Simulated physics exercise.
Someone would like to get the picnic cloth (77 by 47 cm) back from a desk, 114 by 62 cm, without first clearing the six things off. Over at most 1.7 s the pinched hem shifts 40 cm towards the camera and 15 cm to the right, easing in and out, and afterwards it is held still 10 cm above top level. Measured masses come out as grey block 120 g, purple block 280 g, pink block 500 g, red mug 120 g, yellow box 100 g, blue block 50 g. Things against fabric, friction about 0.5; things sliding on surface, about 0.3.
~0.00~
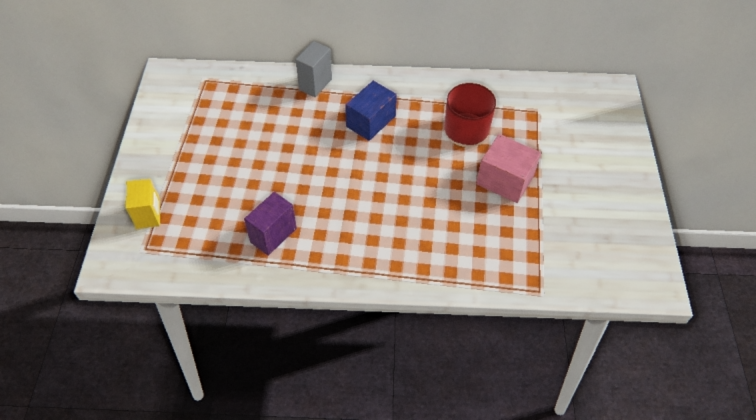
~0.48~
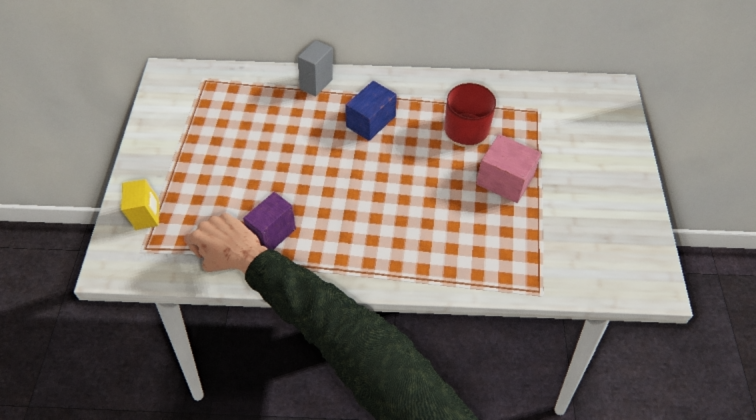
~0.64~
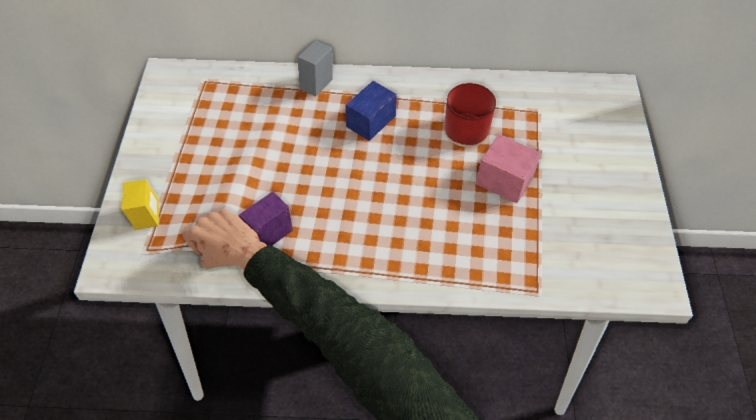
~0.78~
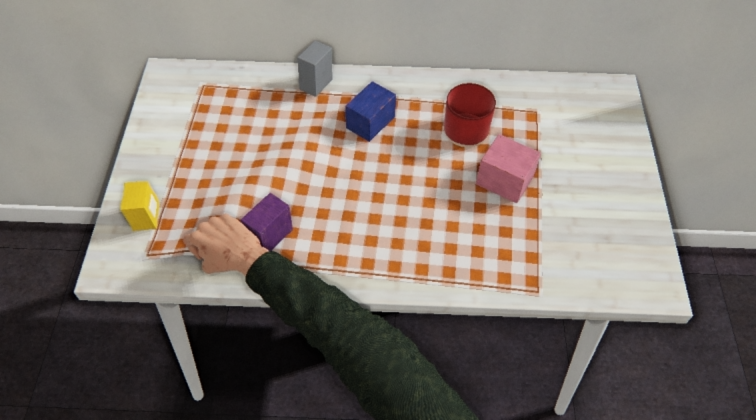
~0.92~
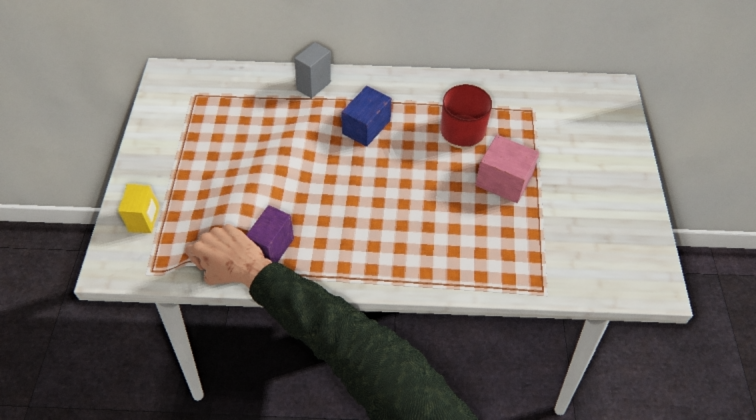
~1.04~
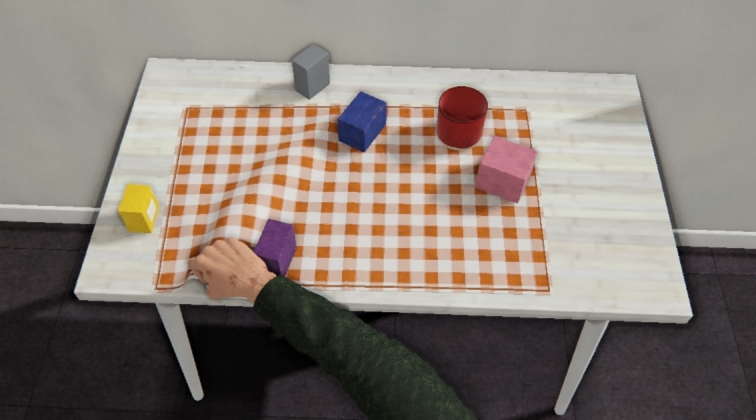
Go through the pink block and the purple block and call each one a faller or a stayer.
Pink block: Stayer. Purple block: Faller.
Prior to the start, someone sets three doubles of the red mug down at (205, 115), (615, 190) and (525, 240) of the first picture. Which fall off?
Taking them one by one: Is lost, then is left on top, then is left on top.
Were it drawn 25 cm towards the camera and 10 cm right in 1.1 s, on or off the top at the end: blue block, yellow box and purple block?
So the blue block does not fall, the yellow box does not fall, and the purple block comes down.
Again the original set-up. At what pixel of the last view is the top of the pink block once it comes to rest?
At about (452, 205).
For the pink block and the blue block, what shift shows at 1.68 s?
Estimate: Pink block near 10 cm, blue block near 20 cm.
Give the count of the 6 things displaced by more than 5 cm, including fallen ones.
I make it 4.
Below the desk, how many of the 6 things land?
1 in all.
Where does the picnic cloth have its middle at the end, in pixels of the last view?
(315, 308) or thereabouts.
After 1.4 s, 90 % of the picnic cloth is still over the top; purple block 16 cm off its start, pink block 3 cm off its start, blue block 11 cm off its start.
After 1.7 s, 70 % of the picnic cloth is still over the top; purple block on its side, 26 cm off its start, pink block 10 cm off its start, blue block 22 cm off its start.
After 2.0 s, 55 % of the picnic cloth is still over the top; purple block over the edge, pink block 17 cm off its start at (452, 204), blue block 33 cm off its start at (283, 212).
After 2.3 s, 45 % of the picnic cloth is still over the top; purple block over the edge, pink block 17 cm off its start, blue block 36 cm off its start.
After 3.9 s, 45 % of the picnic cloth is still over the top; purple block over the edge, pink block 17 cm off its start at (452, 205), blue block 36 cm off its start at (283, 226), red mug 27 cm off its start at (379, 171).
